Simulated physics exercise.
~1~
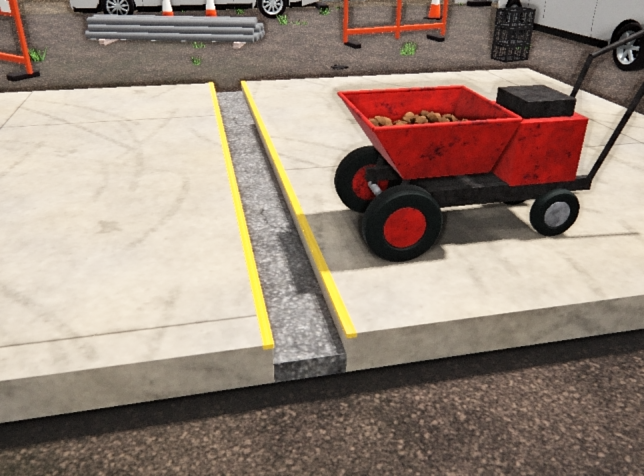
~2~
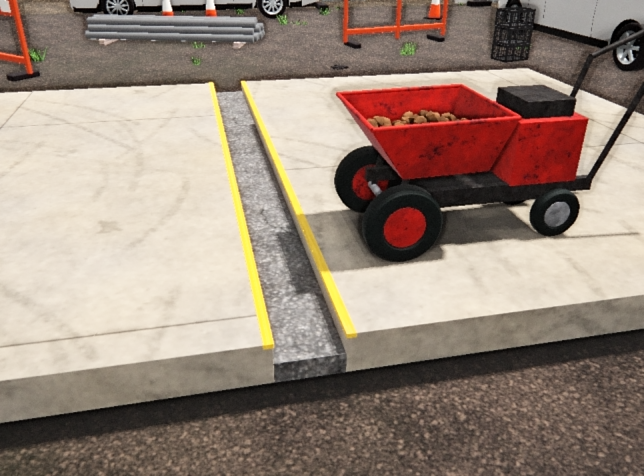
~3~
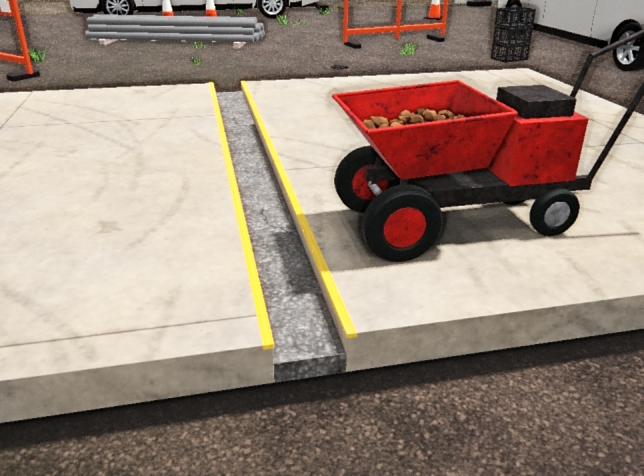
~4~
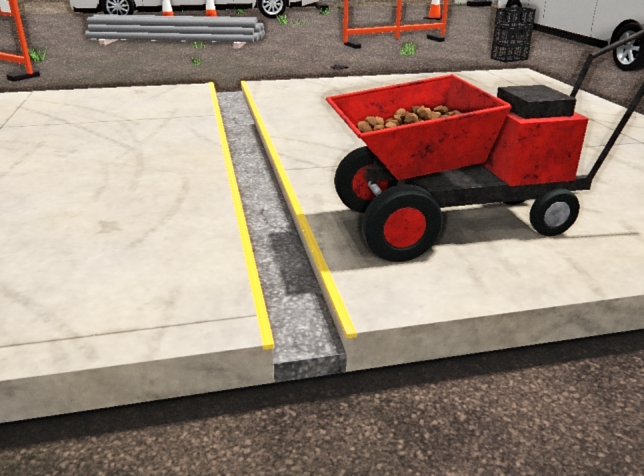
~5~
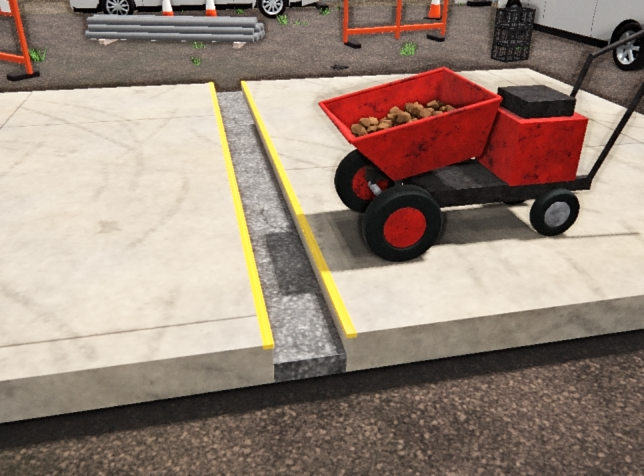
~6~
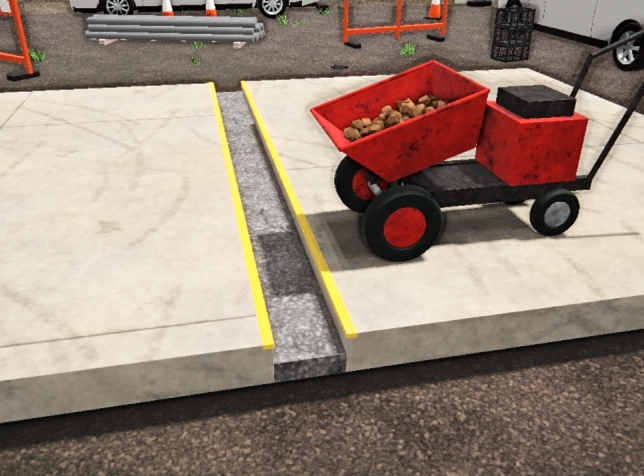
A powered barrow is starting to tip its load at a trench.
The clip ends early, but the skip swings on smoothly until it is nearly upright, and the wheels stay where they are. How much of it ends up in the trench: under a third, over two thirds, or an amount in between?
Result: A large part above two thirds reaches the trench.
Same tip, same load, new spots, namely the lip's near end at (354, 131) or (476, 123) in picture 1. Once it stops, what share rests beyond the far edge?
Position 1: Near 40 %; position 2: Near 0 %.
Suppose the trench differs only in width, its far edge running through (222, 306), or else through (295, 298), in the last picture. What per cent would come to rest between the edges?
100 % and 0 %, give or take.
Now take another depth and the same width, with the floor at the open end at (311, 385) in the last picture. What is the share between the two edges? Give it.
The share comes out near 90 percent.
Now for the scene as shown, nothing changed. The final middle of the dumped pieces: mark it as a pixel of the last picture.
Once it all stops, the middle lies near (268, 247).
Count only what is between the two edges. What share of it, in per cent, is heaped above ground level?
My best guess is some 25 per cent.
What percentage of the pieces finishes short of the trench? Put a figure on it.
I'd say around 0 per cent of the load.
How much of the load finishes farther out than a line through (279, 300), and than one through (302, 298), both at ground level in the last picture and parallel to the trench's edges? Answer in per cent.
The first comes to 40 per cent, the second to 80 per cent.
Shortly afterwards, skip tipped steeply; the whole lot in the skip.
Next, skip tipped right over; all but a few in the skip; a little in or heaped over the trench; only a few beyond it.
Some moments later, skip tipped right over; near a quarter in the skip; near two thirds in or heaped over the trench; near a quarter beyond it.
In the end, skip tipped right over; only a few in the skip; the bulk in or heaped over the trench; near a quarter beyond it.
